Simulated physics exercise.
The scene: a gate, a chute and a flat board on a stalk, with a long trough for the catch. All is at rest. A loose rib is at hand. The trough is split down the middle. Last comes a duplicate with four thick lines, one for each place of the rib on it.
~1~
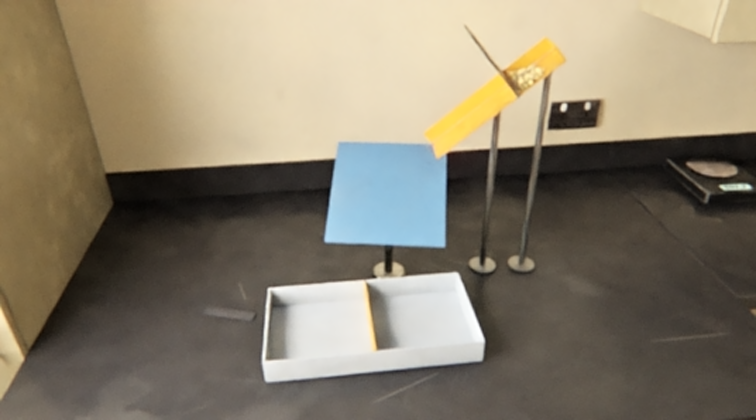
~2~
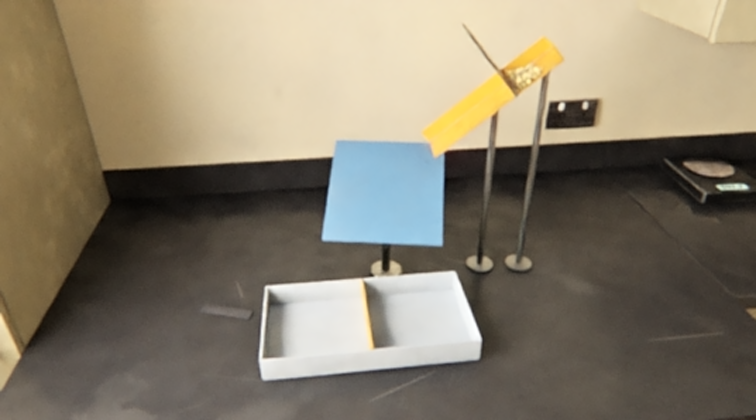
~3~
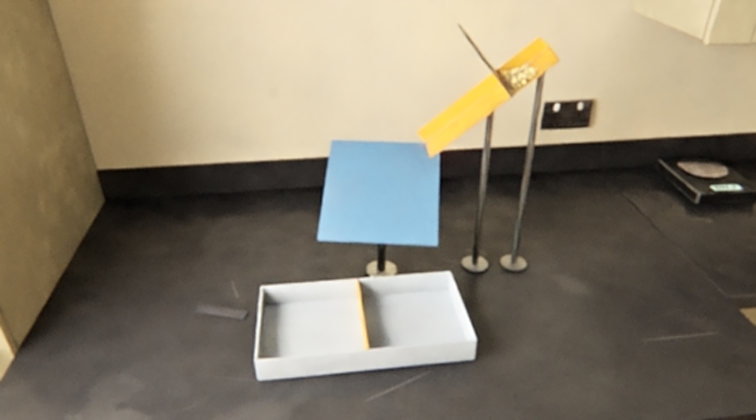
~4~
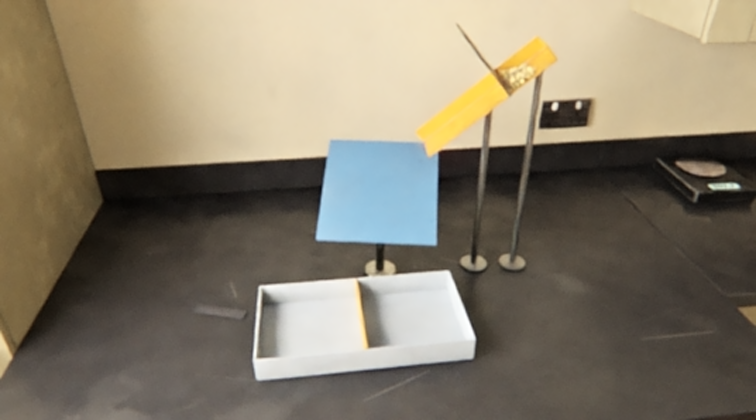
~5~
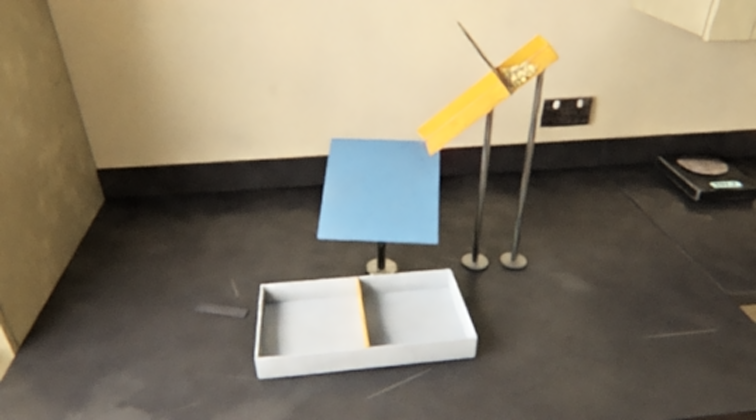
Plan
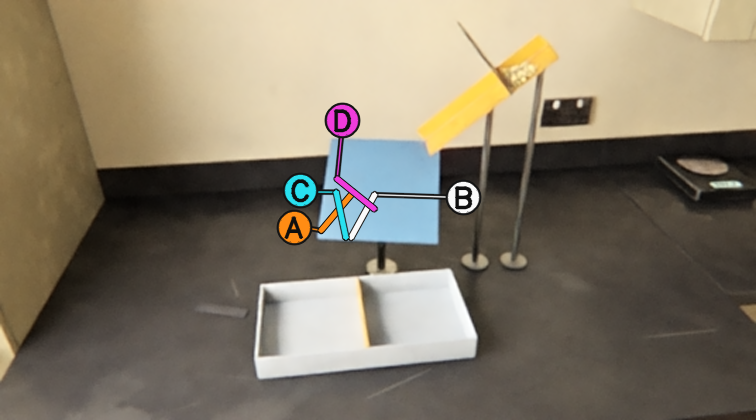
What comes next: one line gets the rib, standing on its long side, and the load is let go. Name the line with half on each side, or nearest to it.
Go for C.
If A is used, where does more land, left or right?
Left.
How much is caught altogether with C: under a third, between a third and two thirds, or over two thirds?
Over two thirds.
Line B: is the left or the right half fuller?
Left.
On the marked copy, line A from (353, 192) to (321, 230); line B from (374, 194) to (351, 237); line C from (336, 192) to (345, 237); line D from (337, 178) to (374, 208).
With A, of what is caught, nearly all in the left half, a small part in the right.
With B, of what is caught, most in the left half, about a quarter in the right.
With C, of what is caught, about two thirds in the left half, about a third in the right.
With D, of what is caught, a small part in the left half, most in the right.
